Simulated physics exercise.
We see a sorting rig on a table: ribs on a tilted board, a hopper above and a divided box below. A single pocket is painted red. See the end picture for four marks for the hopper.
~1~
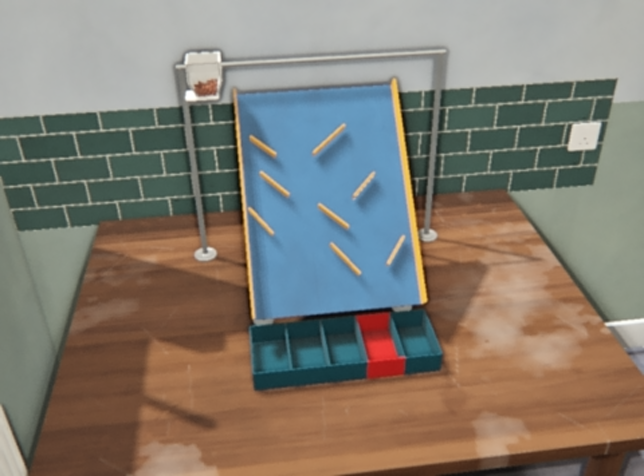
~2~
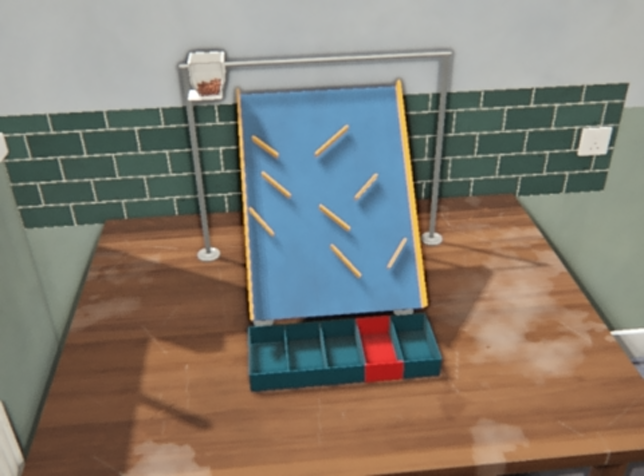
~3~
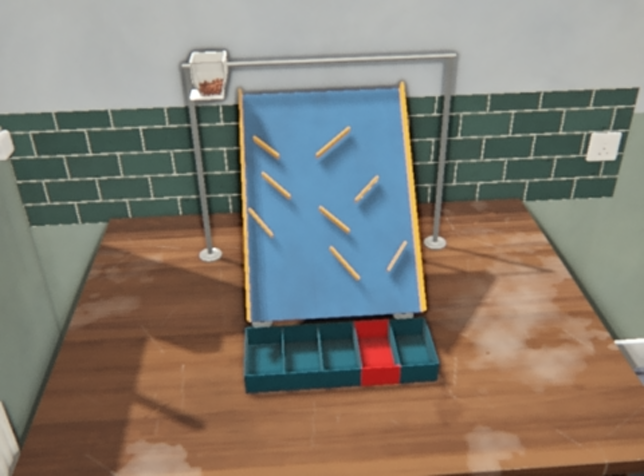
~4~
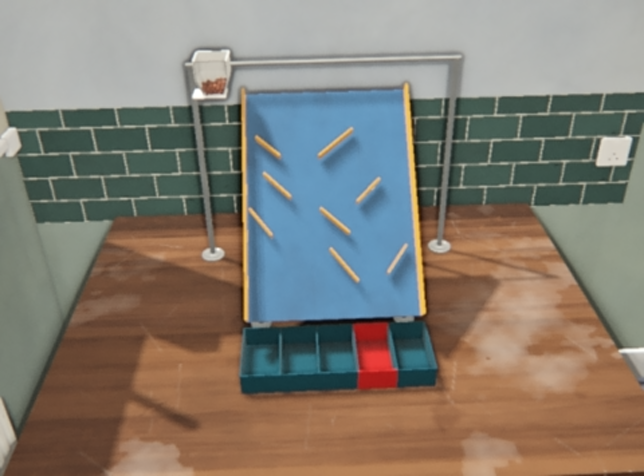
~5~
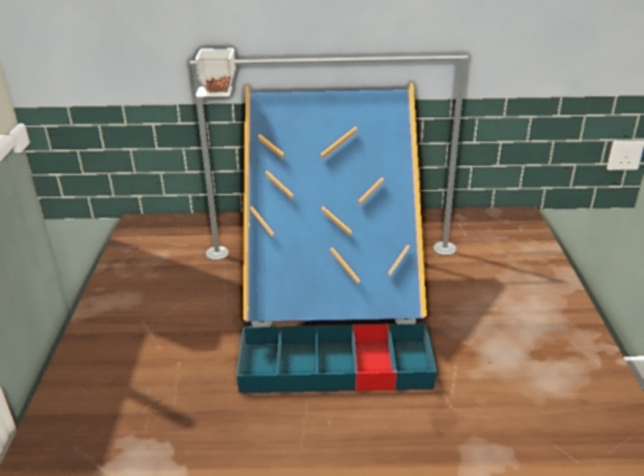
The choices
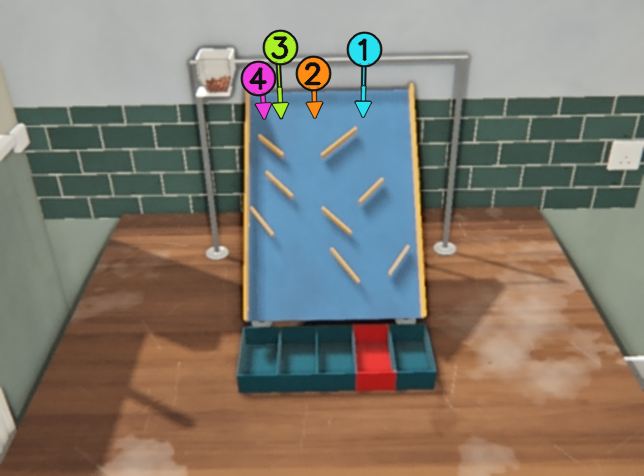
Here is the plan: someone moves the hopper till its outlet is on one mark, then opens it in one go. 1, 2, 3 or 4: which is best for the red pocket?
Mark 1.
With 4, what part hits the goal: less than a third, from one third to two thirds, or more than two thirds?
Less than a third.
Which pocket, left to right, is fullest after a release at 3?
The third from the left.
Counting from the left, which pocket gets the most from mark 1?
The fourth from the left.
On the marked copy, mark 1 meets the board at (363, 111); mark 2 meets the board at (314, 112); mark 3 meets the board at (280, 112); mark 4 meets the board at (264, 113).
With 1, roughly half in the red pocket, roughly half in other pockets.
With 2, not one piece in the red pocket, almost all in other pockets, just a few outside the box.
With 3, not one piece in the red pocket, every piece in other pockets.
With 4, just a few in the red pocket, almost all in other pockets, about a tenth held on the board, just a few outside the box.
